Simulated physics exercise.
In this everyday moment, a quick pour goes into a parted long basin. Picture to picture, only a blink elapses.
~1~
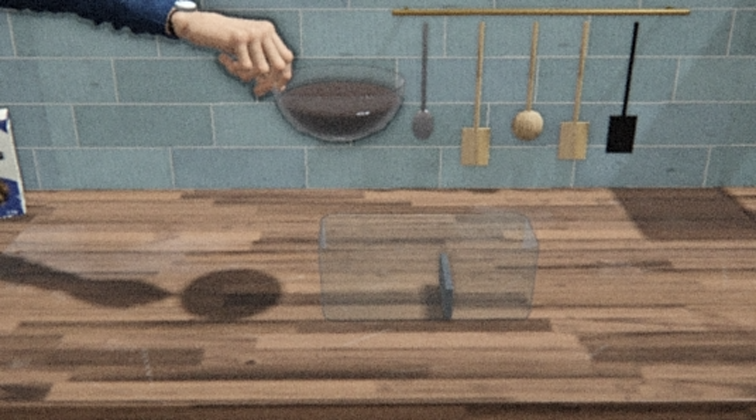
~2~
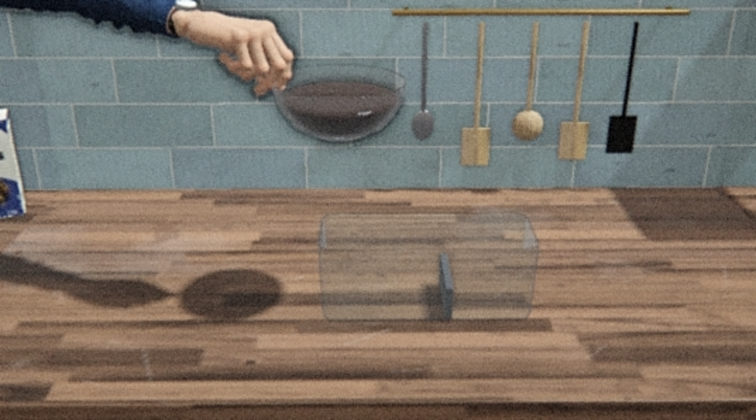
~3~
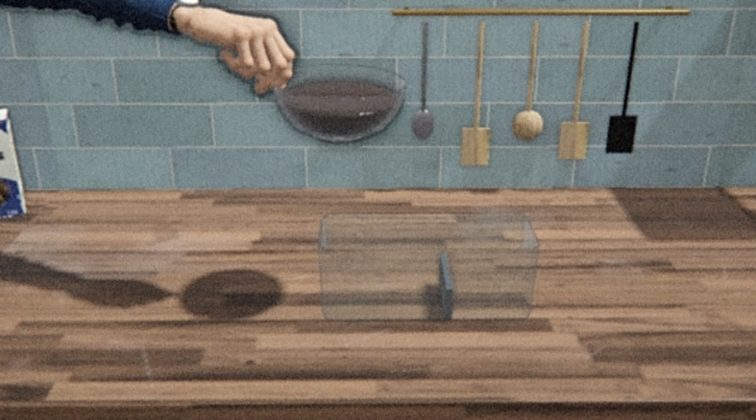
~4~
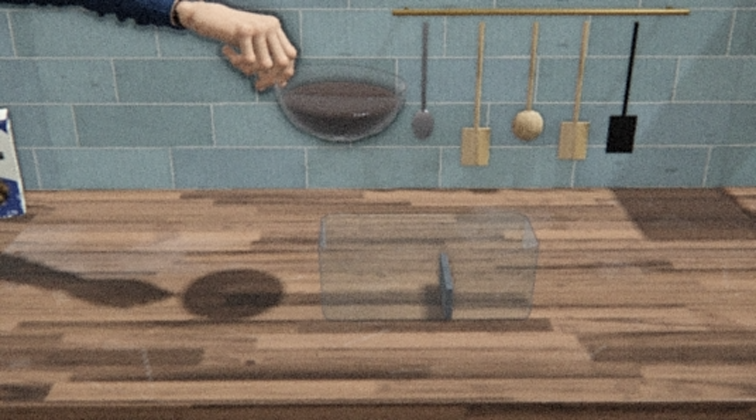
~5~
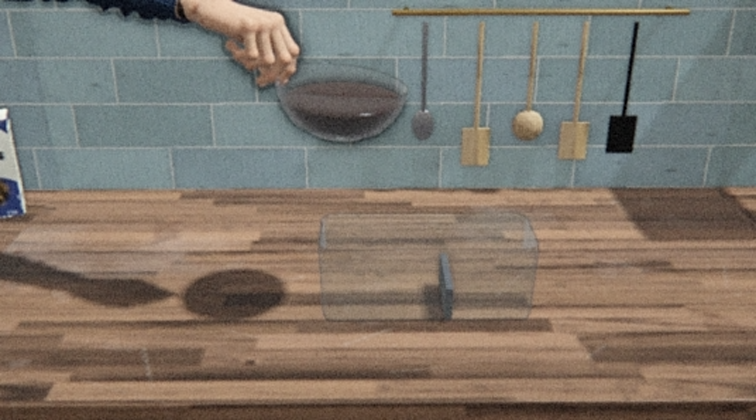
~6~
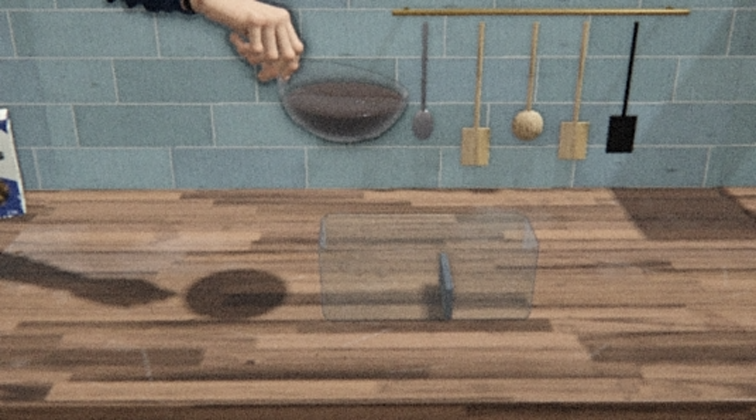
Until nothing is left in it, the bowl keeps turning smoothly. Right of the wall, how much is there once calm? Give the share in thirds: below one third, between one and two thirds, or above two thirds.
The share is between one and two thirds.
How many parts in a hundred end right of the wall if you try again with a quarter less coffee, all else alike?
I'd put it at around 40 %.
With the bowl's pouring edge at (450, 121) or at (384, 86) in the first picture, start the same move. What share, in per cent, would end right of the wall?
You'd get around 85 per cent and then around 15 per cent.
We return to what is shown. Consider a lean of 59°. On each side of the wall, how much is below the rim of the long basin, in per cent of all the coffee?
Split: Left 5 per cent, right 10 per cent.
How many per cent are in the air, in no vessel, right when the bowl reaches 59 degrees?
Estimate: Some 35 per cent.
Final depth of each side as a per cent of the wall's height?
Close to 30 for the left and 60 for the right.
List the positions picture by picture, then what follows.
The first picture shows tilt 0°; pouring edge (405, 81); surface from (280, 97) to (399, 97); the long basin's rim runs from (320, 232) to (533, 231); the wall's top is at (446, 271).
The second picture shows tilt 0°; pouring edge (405, 82); surface from (280, 97) to (399, 97).
The third picture shows tilt 2°; pouring edge (406, 84); surface from (281, 96) to (399, 97).
The fourth picture shows tilt 4°; pouring edge (407, 86); surface from (282, 96) to (400, 98).
The fifth picture shows tilt 7°; pouring edge (407, 90); surface from (283, 96) to (402, 98).
The sixth picture shows tilt 11°; pouring edge (408, 94); surface from (286, 96) to (404, 98).
A moment on, the tilt is 59° and 50 per cent is still to pour, 4 is left of the wall and 9 right of it.
Next, the tilt is 92° and 2 per cent is still to pour, 32 is left of the wall and 56 right of it.
Then the tilt is 103° and 0 per cent is still to pour, 42 is left of the wall and 57 right of it.
Later the tilt is 103° and 0 per cent is still to pour, 42 is left of the wall and 57 right of it.
Finally, 42 per cent lies left of the wall, 57 right of it and 1 outside.
